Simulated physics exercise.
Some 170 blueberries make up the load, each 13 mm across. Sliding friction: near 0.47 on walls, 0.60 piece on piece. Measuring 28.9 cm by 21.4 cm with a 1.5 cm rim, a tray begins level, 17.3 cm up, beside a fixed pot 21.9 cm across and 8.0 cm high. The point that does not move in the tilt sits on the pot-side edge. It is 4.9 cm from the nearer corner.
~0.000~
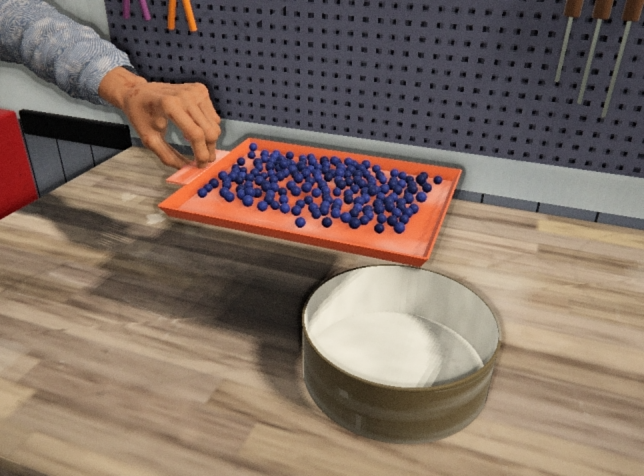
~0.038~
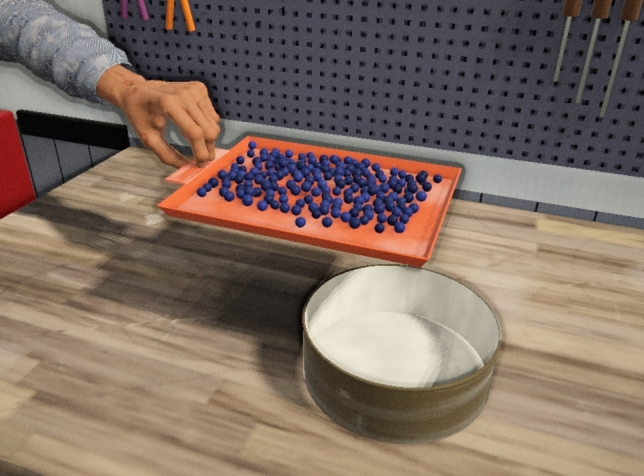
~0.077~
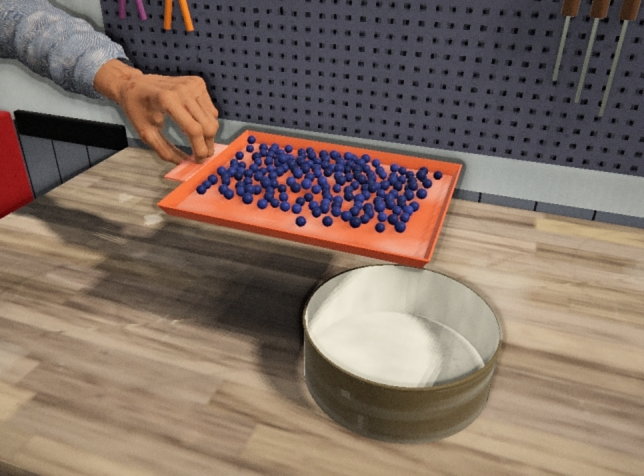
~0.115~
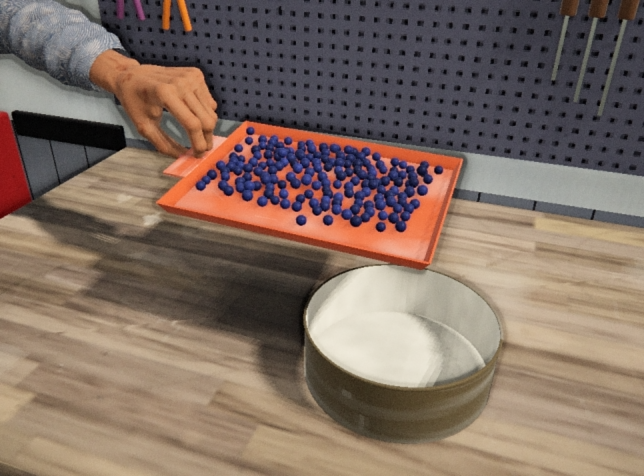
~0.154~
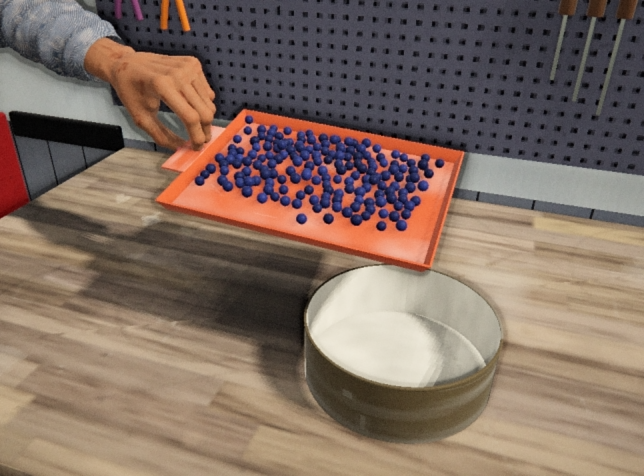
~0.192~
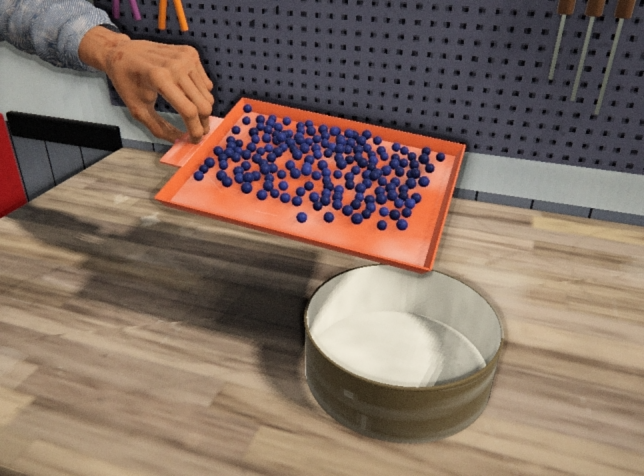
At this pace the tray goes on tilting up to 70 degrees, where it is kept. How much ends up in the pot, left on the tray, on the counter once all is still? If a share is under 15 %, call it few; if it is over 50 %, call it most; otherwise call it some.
I would say pot: Most, tray: Few, counter: Some.
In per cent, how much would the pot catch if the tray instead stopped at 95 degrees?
Pot share: About 75 per cent.
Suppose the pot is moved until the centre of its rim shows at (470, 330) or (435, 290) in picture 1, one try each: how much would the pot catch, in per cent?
About 40 percent the first time and about 5 percent the second.
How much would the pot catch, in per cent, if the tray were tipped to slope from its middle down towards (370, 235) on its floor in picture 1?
Near 90 percent, give or take.
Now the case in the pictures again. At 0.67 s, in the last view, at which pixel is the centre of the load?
The middle of the load should be at about (350, 242) by then.
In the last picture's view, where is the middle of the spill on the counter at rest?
Spill centre at rest: About (284, 440).
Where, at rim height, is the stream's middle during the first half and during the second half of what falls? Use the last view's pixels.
Early half: About (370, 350); late half: (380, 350).
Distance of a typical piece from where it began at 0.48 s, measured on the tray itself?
It has moved some 6 cm from its start.
After 0.48 s, tilt 41 degrees; the tray holds 100 %, the pot 0 %.
After 0.67 s, tilt 60 degrees; the tray holds 80 %, the pot 0 %.
Then, at 0.98 s, tilt 70 degrees; the tray holds 15 %, the pot 55 %.
In the end, at 1.8 s, pot 75 %, tray 5 %, counter 25 %.
